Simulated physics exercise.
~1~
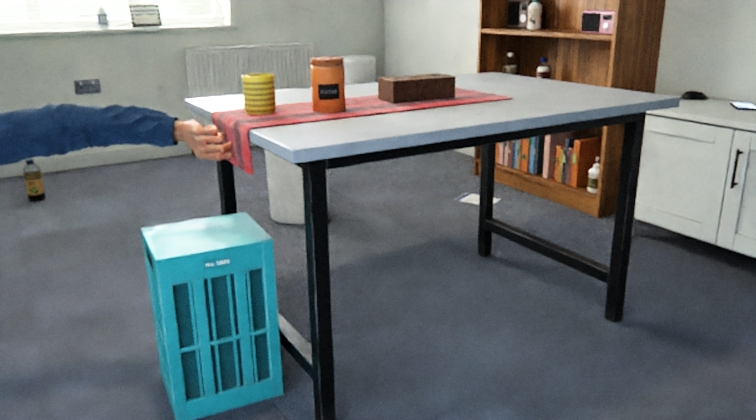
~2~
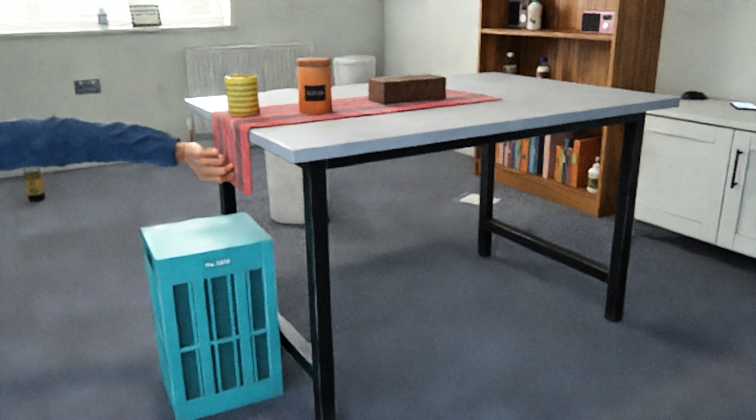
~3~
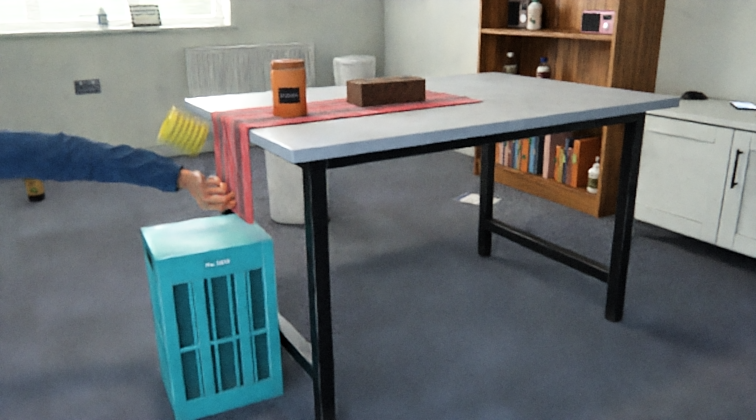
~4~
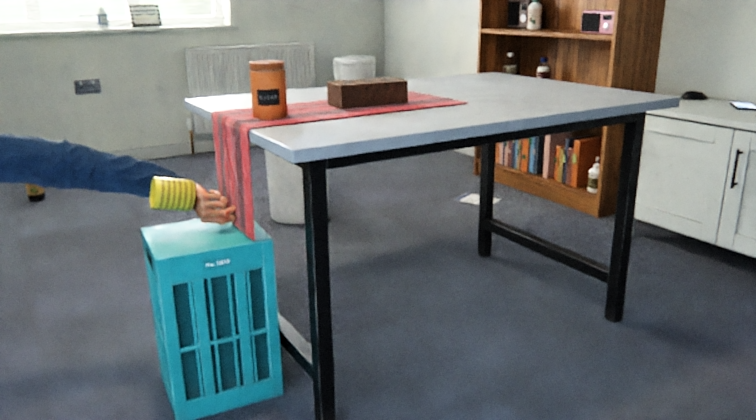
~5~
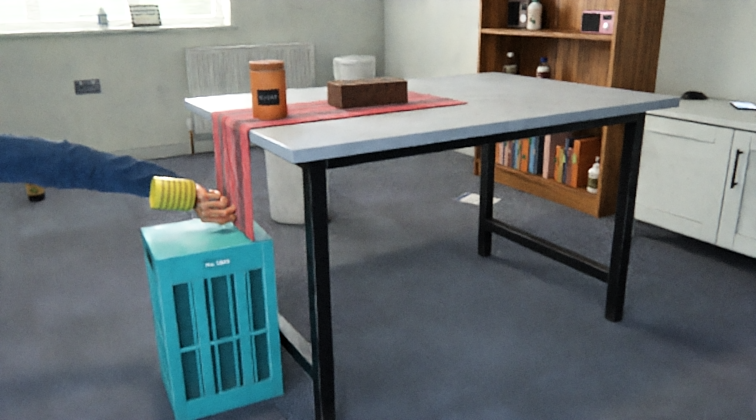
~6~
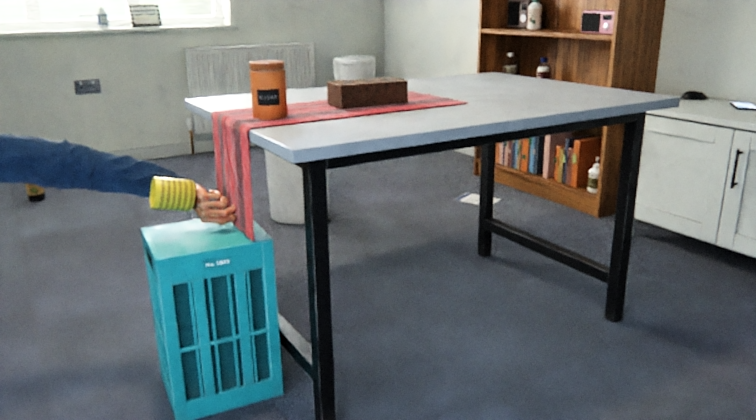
A red tea towel hanging over the left end of a grey table is slowly drawn downward by a hand in a blue sleeve. A yellow mug, an orange jar and a dark brick resting on it slide left together. As the hem drops toward the turquoise crate below, the mug tips over the table's edge and falls. The jar and brick travel a little farther, still upright on the cloth. The pulling stops with the hem at the crate, the mug on its side by the hand, and the jar and brick still on the table.
